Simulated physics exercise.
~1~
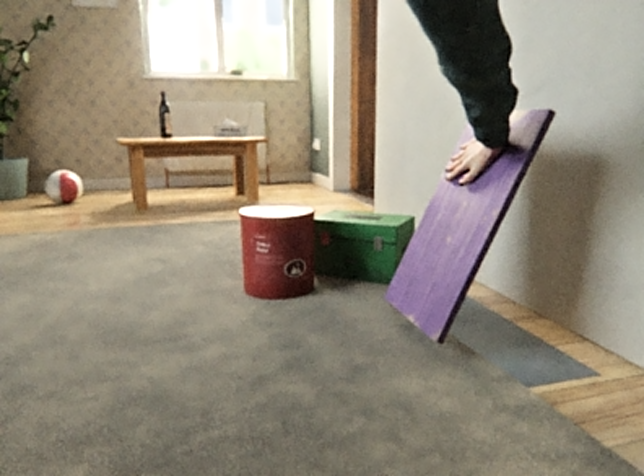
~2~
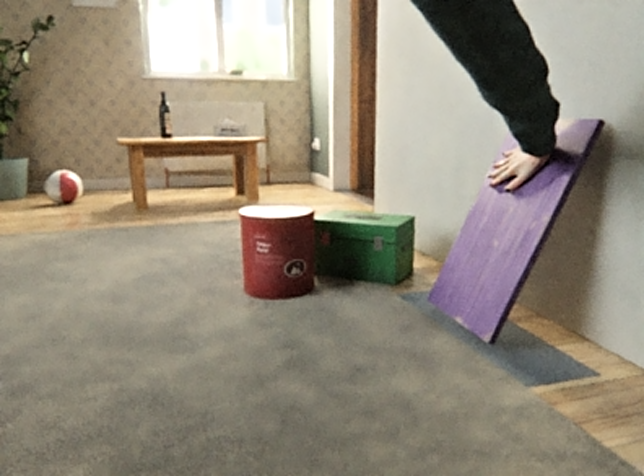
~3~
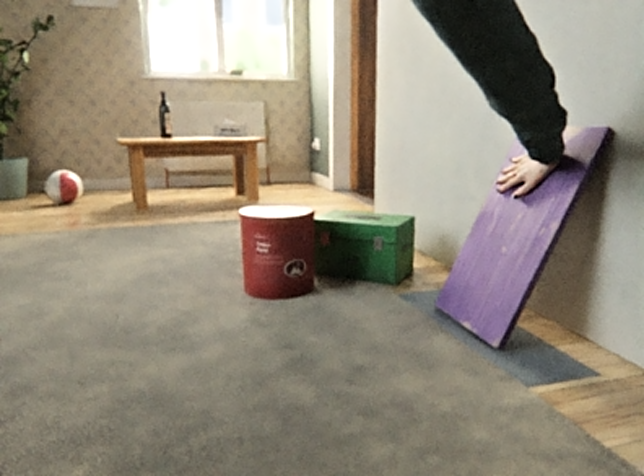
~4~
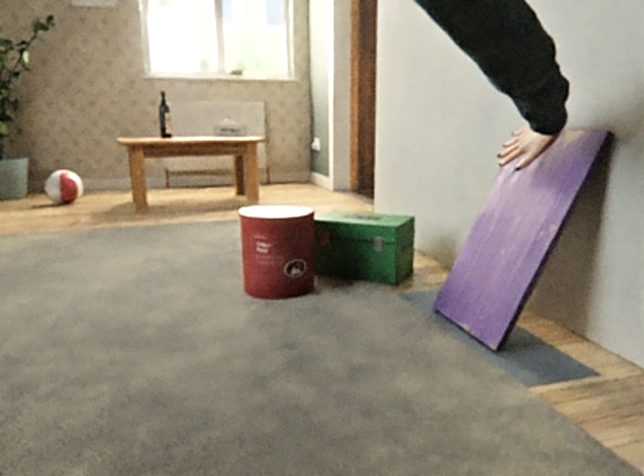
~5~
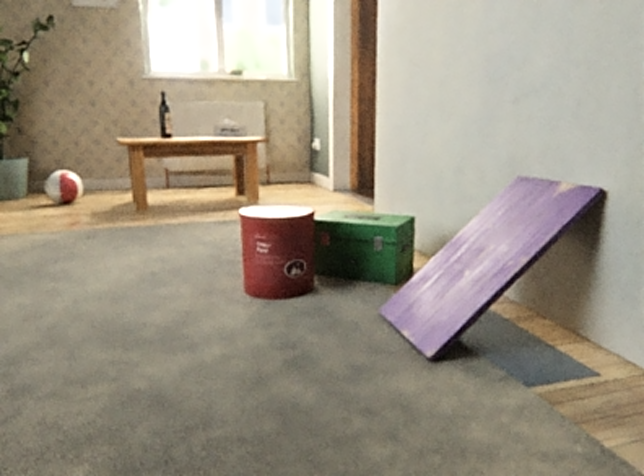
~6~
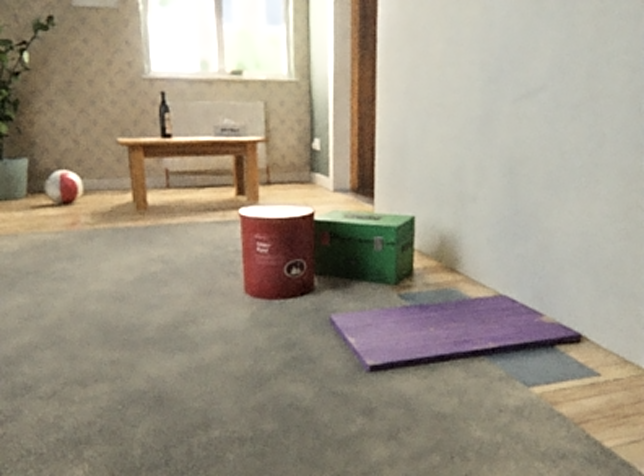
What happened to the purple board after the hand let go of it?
It did not stay leaning, as its bottom edge slipped out away from the wall and the board ended up lying flat on the floor.
